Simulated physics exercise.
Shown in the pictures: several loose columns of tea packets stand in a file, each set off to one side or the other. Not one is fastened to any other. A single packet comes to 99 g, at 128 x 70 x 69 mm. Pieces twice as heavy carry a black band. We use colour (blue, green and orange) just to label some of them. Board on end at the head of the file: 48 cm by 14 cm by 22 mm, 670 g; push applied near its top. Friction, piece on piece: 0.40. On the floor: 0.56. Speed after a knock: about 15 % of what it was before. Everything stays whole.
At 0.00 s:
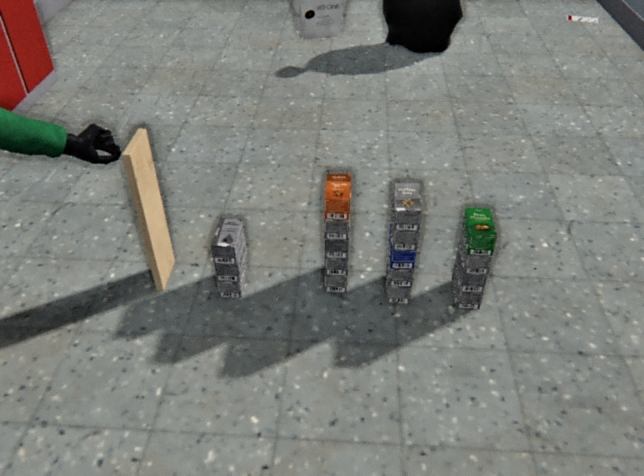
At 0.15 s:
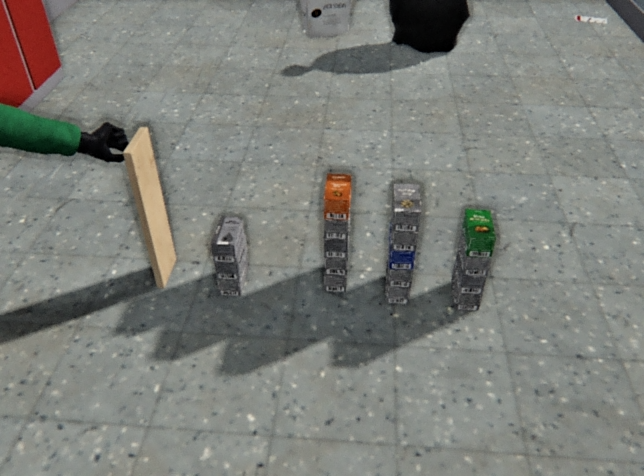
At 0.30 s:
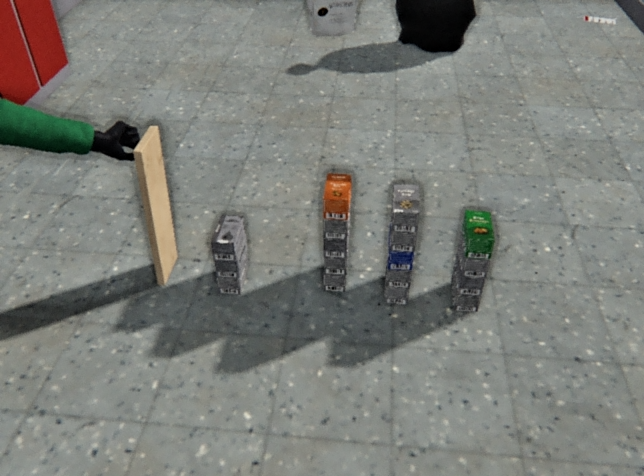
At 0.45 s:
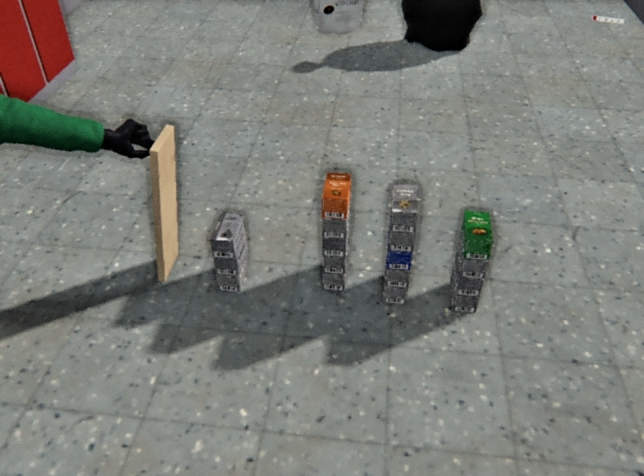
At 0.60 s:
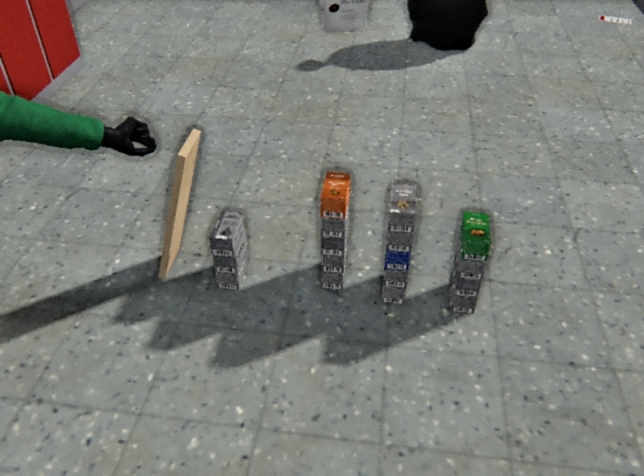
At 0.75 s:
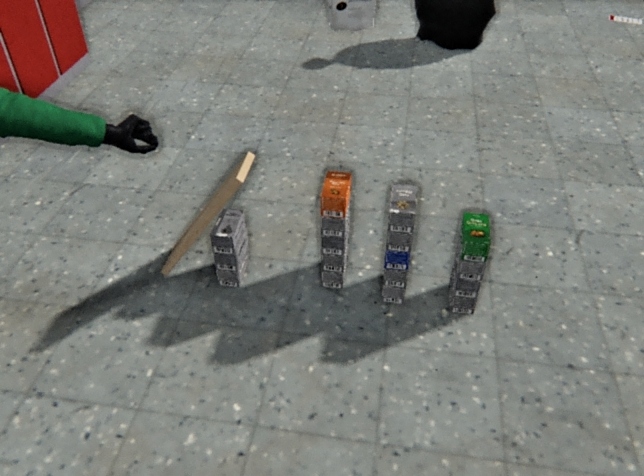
A green-sleeved arm with a black glove reaches in from the left above a speckled grey tiled floor, seen from above at an angle. An upright pale wooden board stands before four separate stacks of grey packets, one topped orange and another green, with a blue packet lower in the third. The hand pushes the board's top rightward and halts while the board keeps leaning toward the shortest stack, the camera drifting slightly.
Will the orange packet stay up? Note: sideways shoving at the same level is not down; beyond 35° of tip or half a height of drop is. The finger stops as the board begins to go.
Yes.
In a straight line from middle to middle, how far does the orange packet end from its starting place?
Straight-line shift: Approx. 0 cm.
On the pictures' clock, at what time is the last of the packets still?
Somewhere close to 1.5 s.
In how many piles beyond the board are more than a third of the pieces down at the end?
All told, the figure is 1.
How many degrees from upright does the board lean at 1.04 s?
At that time it leans about 85°.
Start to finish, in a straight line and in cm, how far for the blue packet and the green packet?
Estimate: Blue near 0 cm, green near 0 cm.
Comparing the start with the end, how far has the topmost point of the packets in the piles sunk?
Around 0 centimetres.
After 0.82 s, board 46° from upright; none of the 17 packets down, 3 disturbed; orange packet unmoved.
After 0.90 s, board 55° from upright; none of the 17 packets down, 3 disturbed; orange packet unmoved.
After 0.98 s, board 71° from upright; 3 of the 17 packets down; orange packet unmoved.
After 1.04 s, board 83° from upright; 3 of the 17 packets down; orange packet unmoved.
At rest (1.5 s), board 90° from upright; 3 of the 17 packets down; orange packet unmoved; green packet unmoved; blue packet unmoved. As the last picture would show them, middles, orange packet near (337, 194), green packet near (475, 237).
